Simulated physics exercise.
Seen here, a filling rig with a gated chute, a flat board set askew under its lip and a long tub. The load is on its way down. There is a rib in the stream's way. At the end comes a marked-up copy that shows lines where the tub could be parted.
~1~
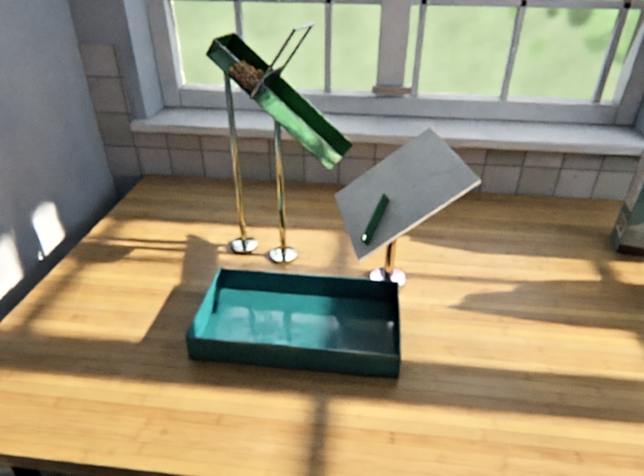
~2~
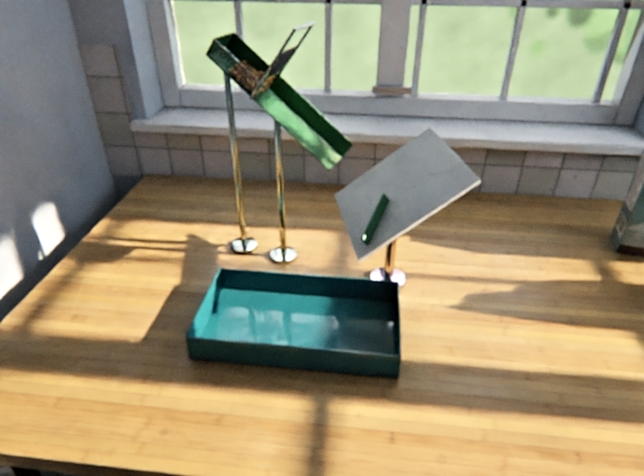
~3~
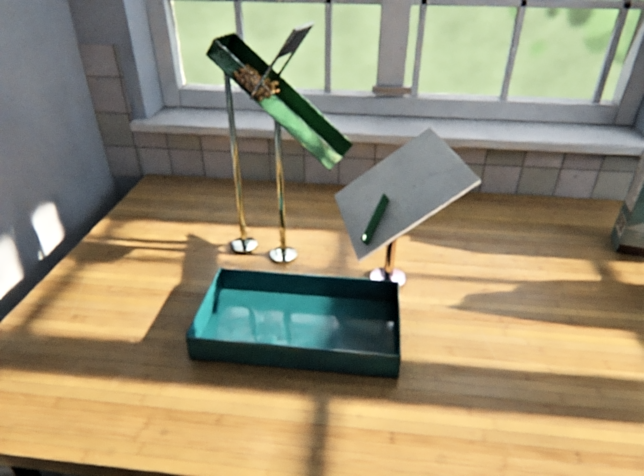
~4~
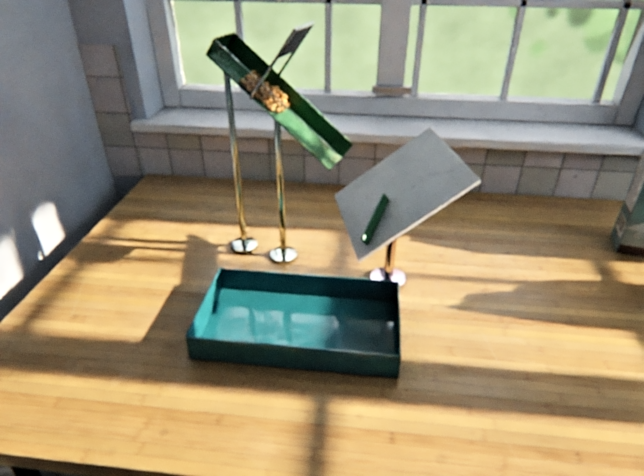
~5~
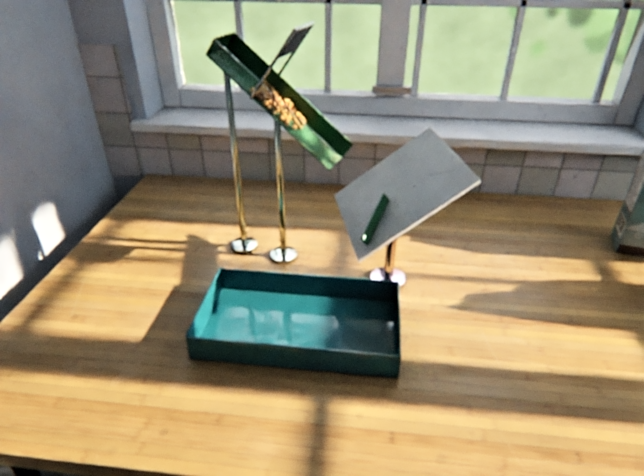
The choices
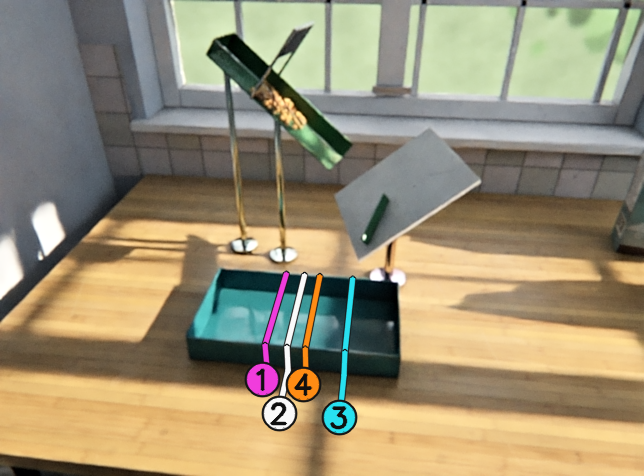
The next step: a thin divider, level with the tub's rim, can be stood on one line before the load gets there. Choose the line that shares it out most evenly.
4 is best.
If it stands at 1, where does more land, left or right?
More lands on the right.
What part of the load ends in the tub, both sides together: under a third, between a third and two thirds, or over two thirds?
It is between a third and two thirds.
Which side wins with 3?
More lands on the left.
On the marked copy, line 1 crosses the front rim at (265, 344); line 2 crosses the front rim at (287, 346); line 3 crosses the front rim at (345, 351); line 4 crosses the front rim at (305, 347).
With 1, of what is caught, a small share on the left of the divider, all but a few on the right.
With 2, of what is caught, a small share on the left of the divider, all but a few on the right.
With 3, of what is caught, the whole lot on the left of the divider, none at all on the right.
With 4, of what is caught, close to a third on the left of the divider, close to two thirds on the right.
